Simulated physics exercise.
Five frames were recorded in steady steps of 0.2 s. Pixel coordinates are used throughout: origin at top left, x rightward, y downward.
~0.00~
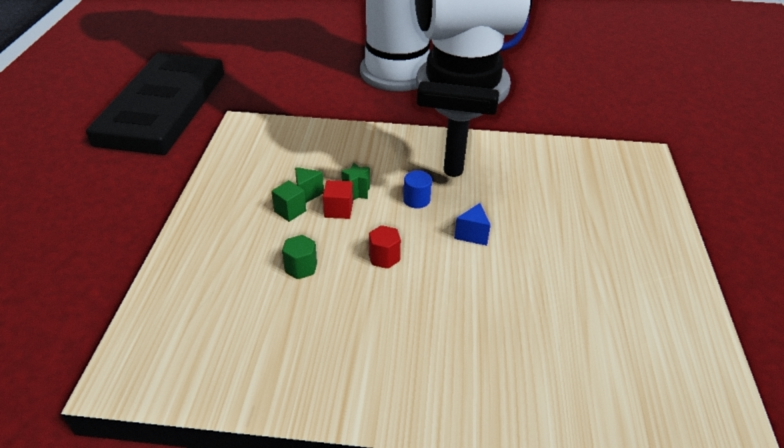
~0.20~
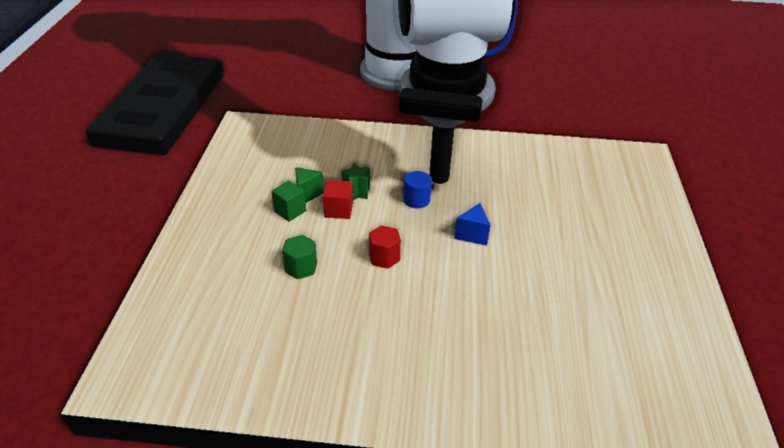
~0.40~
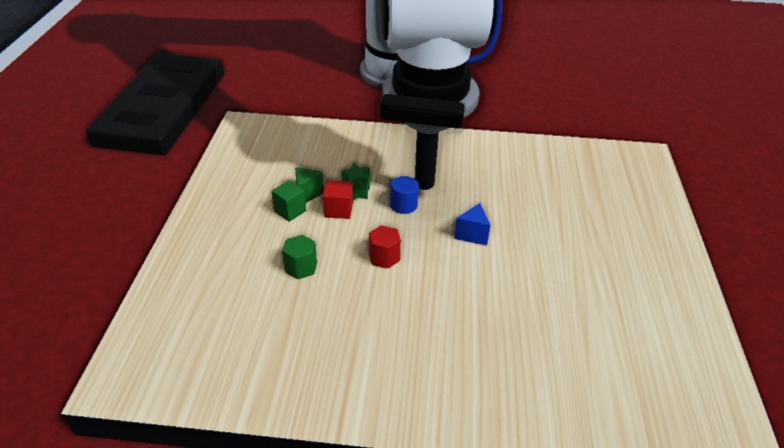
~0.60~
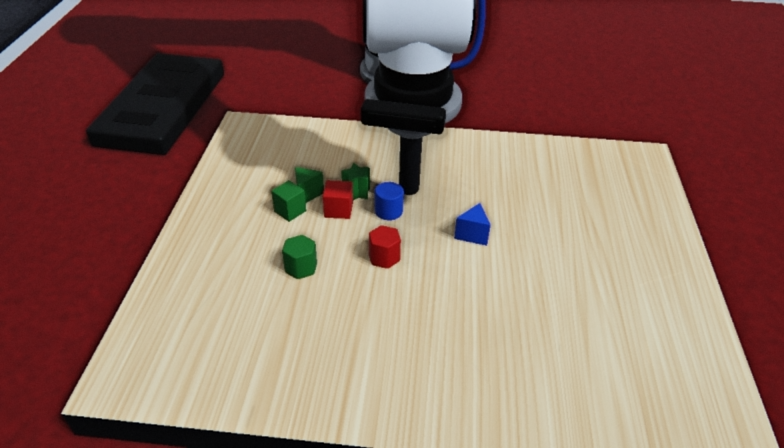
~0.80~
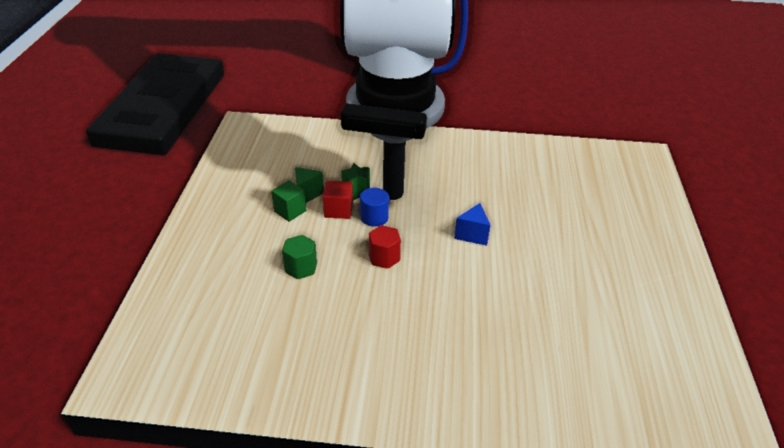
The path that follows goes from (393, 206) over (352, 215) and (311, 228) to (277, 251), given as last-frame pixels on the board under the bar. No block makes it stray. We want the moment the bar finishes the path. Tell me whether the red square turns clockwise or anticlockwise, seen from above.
Looking down: Clockwise.
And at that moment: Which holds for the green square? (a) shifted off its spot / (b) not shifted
Choice a: Shifted off its spot.
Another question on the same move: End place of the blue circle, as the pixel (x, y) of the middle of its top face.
At pixel (338, 215).
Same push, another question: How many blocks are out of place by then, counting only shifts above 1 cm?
I'm going with three or more.
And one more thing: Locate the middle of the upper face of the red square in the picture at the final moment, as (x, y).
My estimate: (307, 189).
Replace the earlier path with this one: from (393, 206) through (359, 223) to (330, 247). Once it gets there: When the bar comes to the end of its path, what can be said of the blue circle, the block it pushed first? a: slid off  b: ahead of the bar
b: Ahead of the bar.
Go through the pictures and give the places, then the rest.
The first frame shows lower end of the bar at (453, 172), tops of blocks, green square at (288, 190), green hexagonal block at (299, 245), red square at (338, 188), blue circle at (418, 178).
The second frame shows bar at (439, 179), blocks as before.
The third frame shows bar at (424, 185), blue circle at (405, 184).
The fourth frame shows bar at (409, 190), blue circle at (389, 190).
The fifth frame shows bar at (393, 195), green square at (288, 190), green hexagonal block at (299, 245), red square at (338, 188), blue circle at (375, 196).
What follows on the original path. One third of the way, bar at (350, 203); red square at (326, 189), turned 25° clockwise; blue circle at (346, 210).
Two thirds of the way, bar at (309, 216); green square at (275, 188), turned 25° anticlockwise; red square at (307, 189), turned 55° clockwise; blue circle at (338, 215).
At the end, bar at (275, 239); green square at (275, 188), turned 25° anticlockwise; green hexagonal block not moved; red square at (307, 189), turned 55° clockwise; blue circle at (338, 215).
